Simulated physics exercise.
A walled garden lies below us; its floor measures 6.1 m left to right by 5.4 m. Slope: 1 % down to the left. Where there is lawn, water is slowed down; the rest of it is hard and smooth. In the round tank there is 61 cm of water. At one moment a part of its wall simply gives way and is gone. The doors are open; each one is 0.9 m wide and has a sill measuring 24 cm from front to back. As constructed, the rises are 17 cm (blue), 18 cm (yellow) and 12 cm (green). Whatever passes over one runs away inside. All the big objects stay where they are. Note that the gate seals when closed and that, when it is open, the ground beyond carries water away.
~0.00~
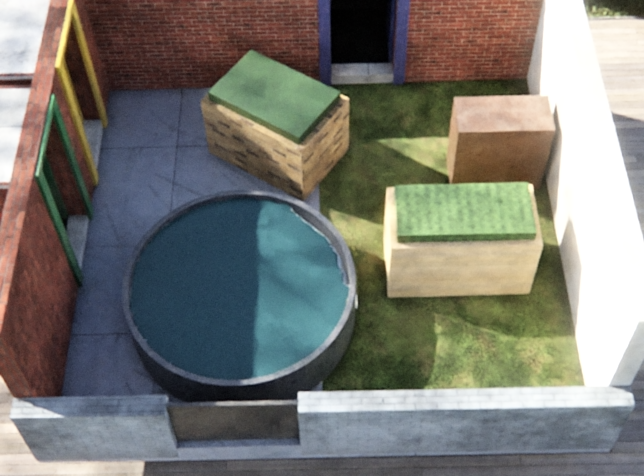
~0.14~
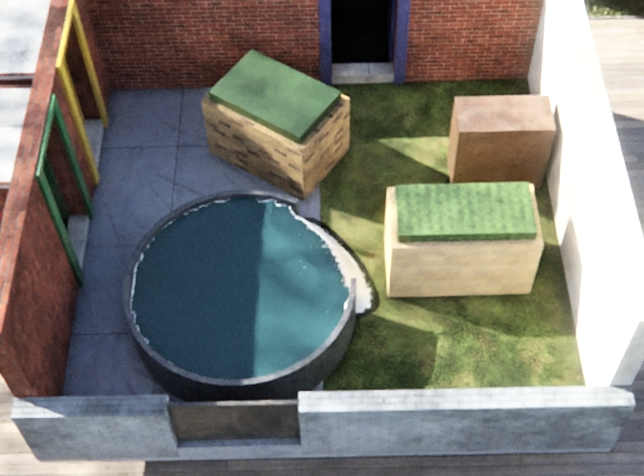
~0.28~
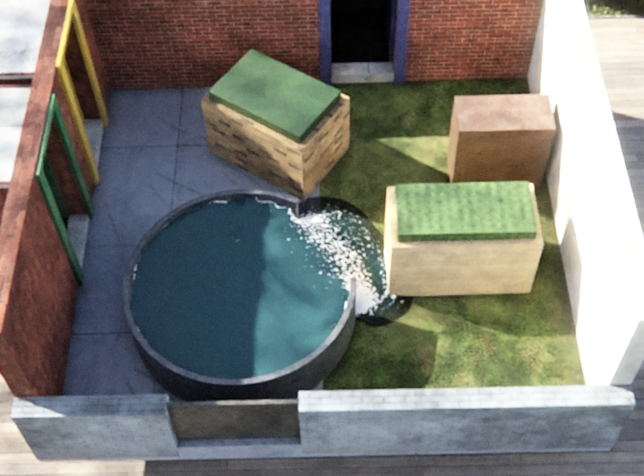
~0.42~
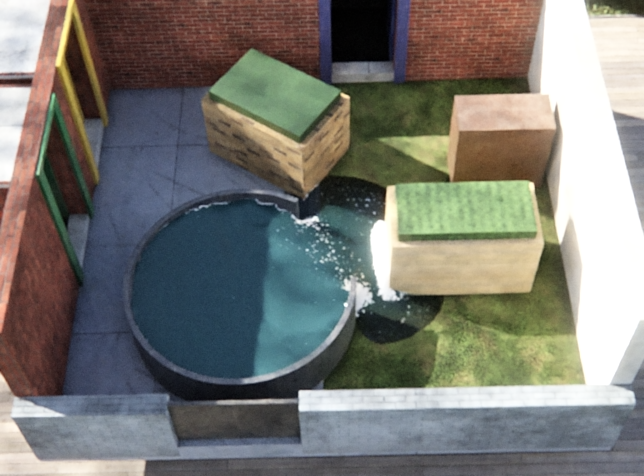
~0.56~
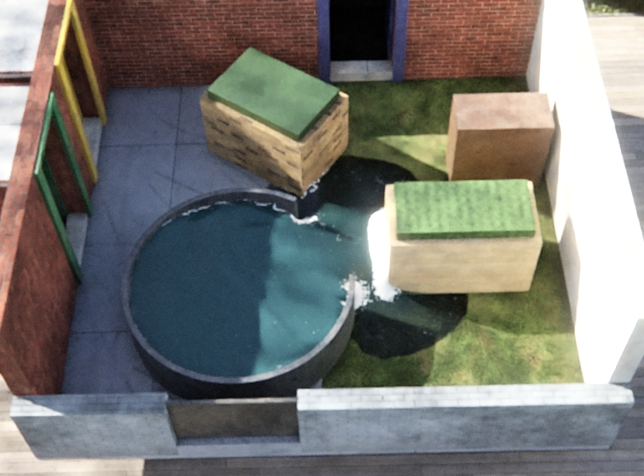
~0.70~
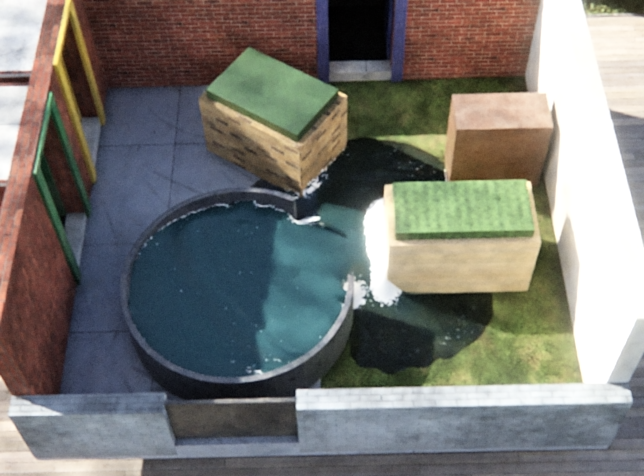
Water bursting from the right side of a round tank in a walled garden, striking a pale green-topped block and spreading over grass.
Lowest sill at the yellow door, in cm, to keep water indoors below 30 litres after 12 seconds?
Roughly 8 cm.
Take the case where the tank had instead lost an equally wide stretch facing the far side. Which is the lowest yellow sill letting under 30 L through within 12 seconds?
Estimate: Near 32 cm.
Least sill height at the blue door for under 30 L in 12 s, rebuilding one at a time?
Blue would need about 18 cm on its own.
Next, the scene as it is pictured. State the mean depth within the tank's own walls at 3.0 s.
Average depth: Approx. 30 cm.
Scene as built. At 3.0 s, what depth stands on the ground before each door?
Lab note, cm: Blue 18; yellow 0; green 0.
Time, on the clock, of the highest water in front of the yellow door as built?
Approximately 7.0 s.
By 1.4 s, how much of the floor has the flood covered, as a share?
Near 35 per cent is wet.
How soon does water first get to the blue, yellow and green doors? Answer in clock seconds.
Blue: 1.6 s; yellow: 4.5 s; green: 5.0 s.
After 1.4 s water covers 35 % of the floor, deepest (49 cm) near (377, 263); it has not reached the yellow door.
After 3.0 s water covers 65 % of the floor, deepest (32 cm) near (517, 84); it has not reached the yellow door.
After 12.0 s water covers 95 % of the floor, deepest (20 cm) near (56, 429); 11 cm at the yellow door, 0 litres in over its 18 cm sill.
At the yellow door as built, the water arrived by 4.7 s and peaked near 14 cm at 7.0 s.
Run again over the same 12 s with other heights there, 47 litres in over 7 cm, 12 litres over 9.5 cm. The limit of 30 litres is kept from about 8 cm up.
